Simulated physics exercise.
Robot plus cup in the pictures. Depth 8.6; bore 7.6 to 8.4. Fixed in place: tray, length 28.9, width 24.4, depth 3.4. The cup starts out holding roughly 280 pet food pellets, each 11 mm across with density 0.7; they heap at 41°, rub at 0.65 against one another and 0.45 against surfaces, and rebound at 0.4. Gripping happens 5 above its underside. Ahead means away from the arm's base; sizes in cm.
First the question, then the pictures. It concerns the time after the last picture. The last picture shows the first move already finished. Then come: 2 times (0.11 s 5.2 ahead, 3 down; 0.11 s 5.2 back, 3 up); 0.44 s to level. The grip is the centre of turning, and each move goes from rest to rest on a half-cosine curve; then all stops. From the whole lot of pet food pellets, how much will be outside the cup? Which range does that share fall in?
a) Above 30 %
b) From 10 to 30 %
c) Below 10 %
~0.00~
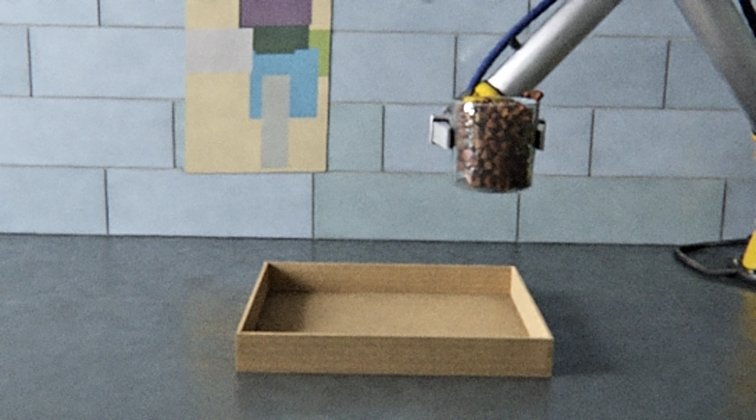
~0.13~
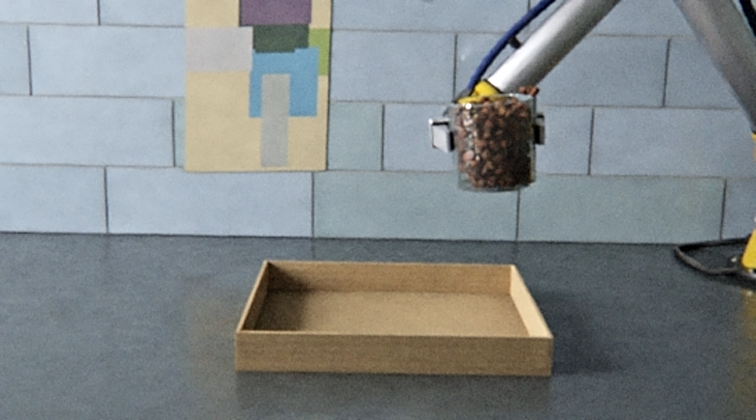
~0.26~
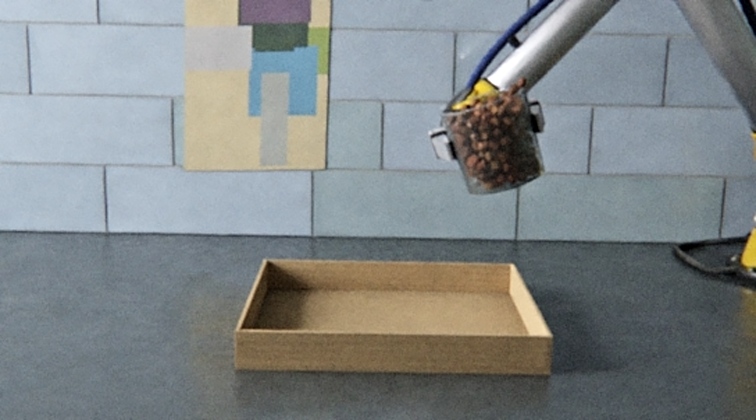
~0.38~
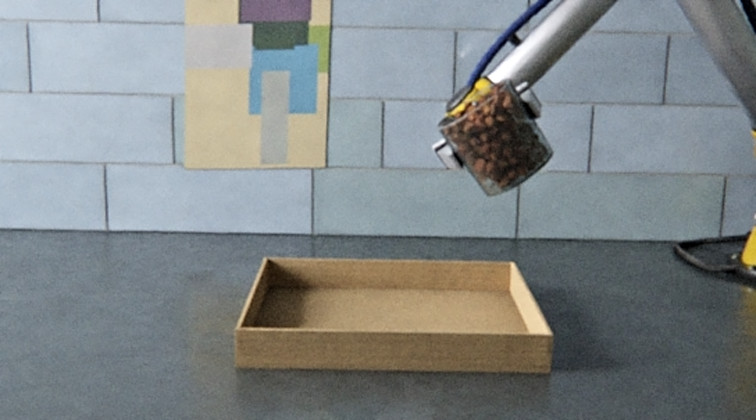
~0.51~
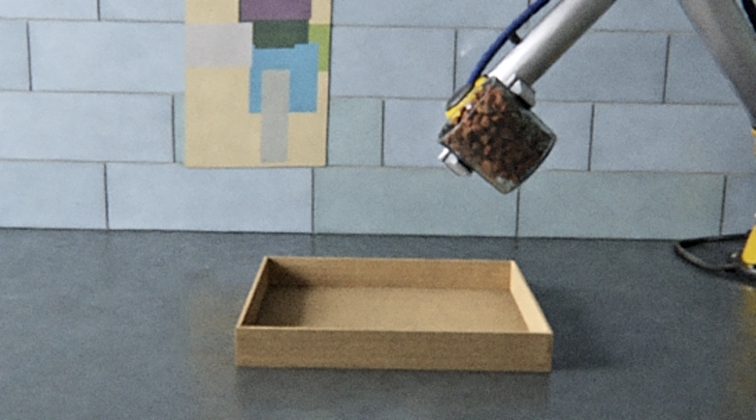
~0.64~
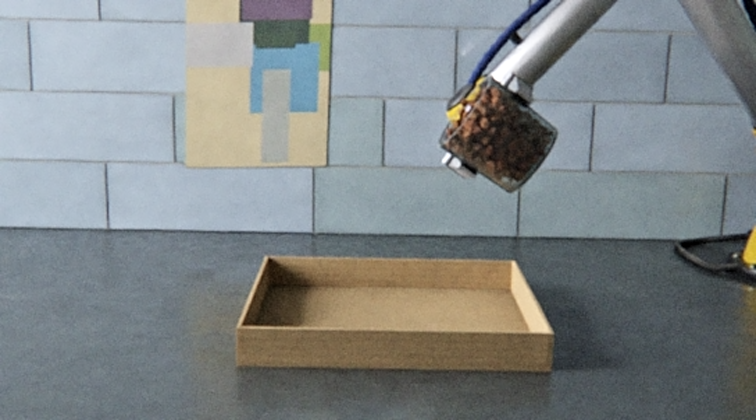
From 10 to 30 % (b).
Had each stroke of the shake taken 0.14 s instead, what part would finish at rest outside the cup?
It would come to roughly 15 %.
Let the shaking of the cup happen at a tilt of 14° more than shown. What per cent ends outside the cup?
Roughly 40 percent.
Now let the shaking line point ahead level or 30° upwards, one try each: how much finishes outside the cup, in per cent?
45 and 75 %.
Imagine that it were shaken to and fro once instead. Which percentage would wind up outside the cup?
Roughly 15 in a hundred.
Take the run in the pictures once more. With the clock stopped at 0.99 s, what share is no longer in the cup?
15 %.
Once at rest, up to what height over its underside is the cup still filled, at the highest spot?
I'd put it at close to 9.0 centimetres.
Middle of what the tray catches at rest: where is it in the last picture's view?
Near pixel (312, 316).
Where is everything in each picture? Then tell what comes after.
The first picture shows cup middle at (494, 145), level; upper third of the load around (493, 120), from x 460 to 540, top at y 95; 282 in the cup.
The second picture shows cup middle at (494, 144), tilted 5° forward; upper third of the load around (497, 119), from x 460 to 535, top at y 90.
The third picture shows cup middle at (495, 143), tilted 19° forward; upper third of the load around (497, 119), from x 455 to 535, top at y 80.
The fourth picture shows cup middle at (497, 140), tilted 36° forward; upper third of the load around (496, 117), from x 450 to 545, top at y 85.
The fifth picture shows cup middle at (499, 137), tilted 50° forward; upper third of the load around (494, 116), from x 450 to 545, top at y 85.
The sixth picture shows cup middle at (500, 137), tilted 55° forward; upper third of the load around (497, 116), from x 450 to 545, top at y 90; 282 in the cup.
By 0.99 s, tilted 55° forward, highest piece 21 above the table; 245 in the cup, 30 in the tray, 7 in flight or on a rim.
By 1.34 s, tilted 19° forward, highest piece 24 above the table; 222 in the cup, 59 in the tray, 1 on the table or floor.
By 1.72 s, level, highest piece 25 above the table; 222 in the cup, 59 in the tray, 1 on the table or floor.
By 2.77 s, level, highest piece 25 above the table; 222 in the cup, 59 in the tray, 1 on the table or floor.
Final count, 222 in the cup, 59 in the tray, 1 on the table or floor. That is 21 % outside the cup.
